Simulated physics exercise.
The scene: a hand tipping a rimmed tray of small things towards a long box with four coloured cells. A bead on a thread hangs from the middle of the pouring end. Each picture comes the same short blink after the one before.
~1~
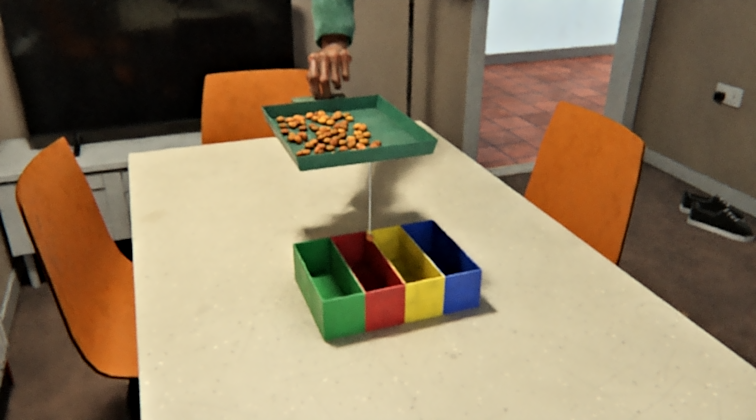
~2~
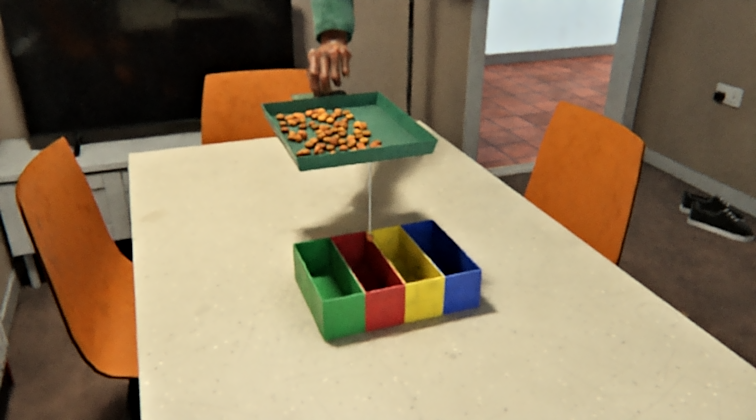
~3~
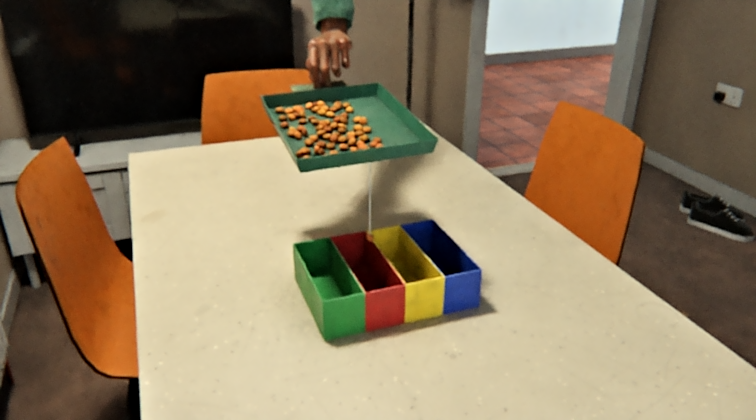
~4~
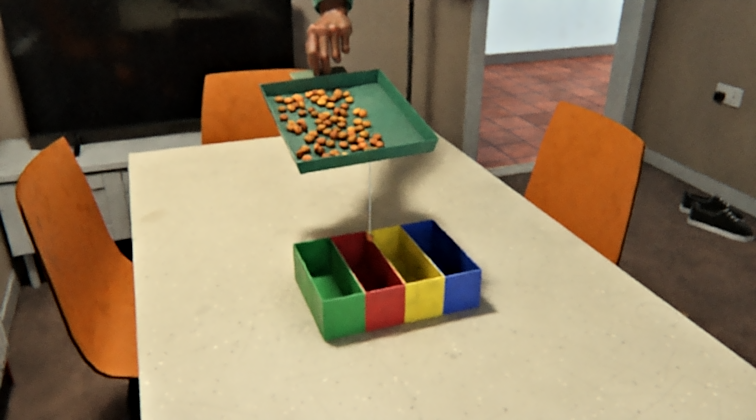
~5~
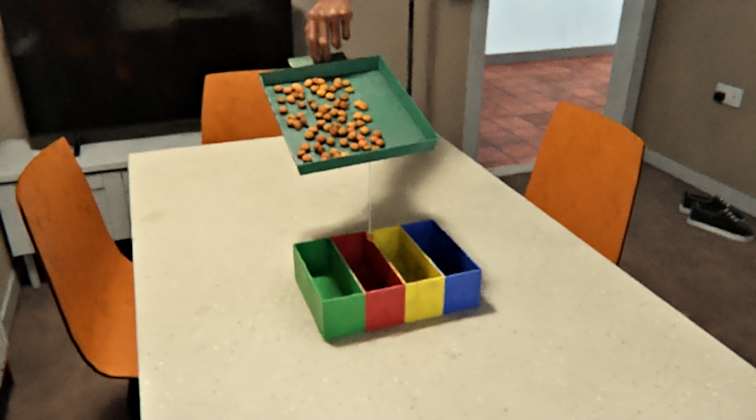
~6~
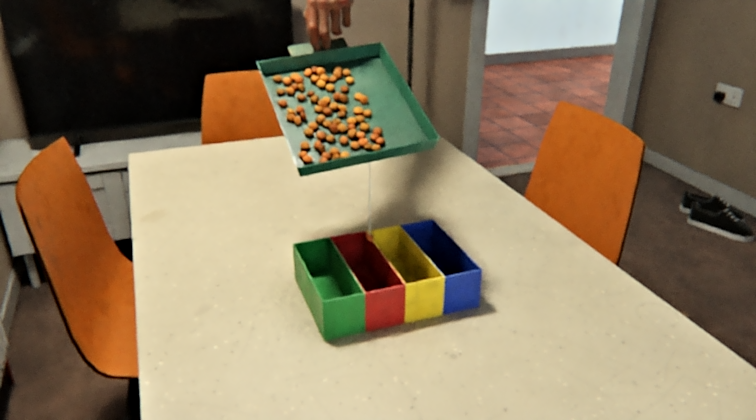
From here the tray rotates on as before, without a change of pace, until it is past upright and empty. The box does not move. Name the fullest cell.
It favours the green compartment.
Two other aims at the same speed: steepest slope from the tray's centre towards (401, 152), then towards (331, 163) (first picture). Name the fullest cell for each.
One: The cell in blue. Two: Green.
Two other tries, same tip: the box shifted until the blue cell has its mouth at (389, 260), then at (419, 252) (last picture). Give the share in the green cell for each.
First some 0, then 40 per cent.
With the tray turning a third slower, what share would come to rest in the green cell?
It comes to 50 per cent or so.
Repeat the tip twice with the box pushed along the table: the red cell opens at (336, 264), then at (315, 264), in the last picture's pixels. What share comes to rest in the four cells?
Near 100 % and 100 %.
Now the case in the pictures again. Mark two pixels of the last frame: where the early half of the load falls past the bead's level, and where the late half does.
The first part at (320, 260); the rest at (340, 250).
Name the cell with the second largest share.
In second place: The red one.
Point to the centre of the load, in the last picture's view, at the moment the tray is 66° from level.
At about (332, 148).
Shortly afterwards, tray tipped steeply; the whole lot on the tray.
Next, tray tipped past a quarter turn; near a third on the tray; near a third in the green cell; a little in the red cell; near a quarter falling or outside the box.
Some moments later, tray tipped past a quarter turn; near half in the green cell; near a quarter in the red cell; only a few in the yellow cell; a little falling or outside the box.
In the end, tray tipped past a quarter turn; near half in the green cell; near a quarter in the red cell; only a few in the yellow cell; none at all in the blue cell; a little outside the box.
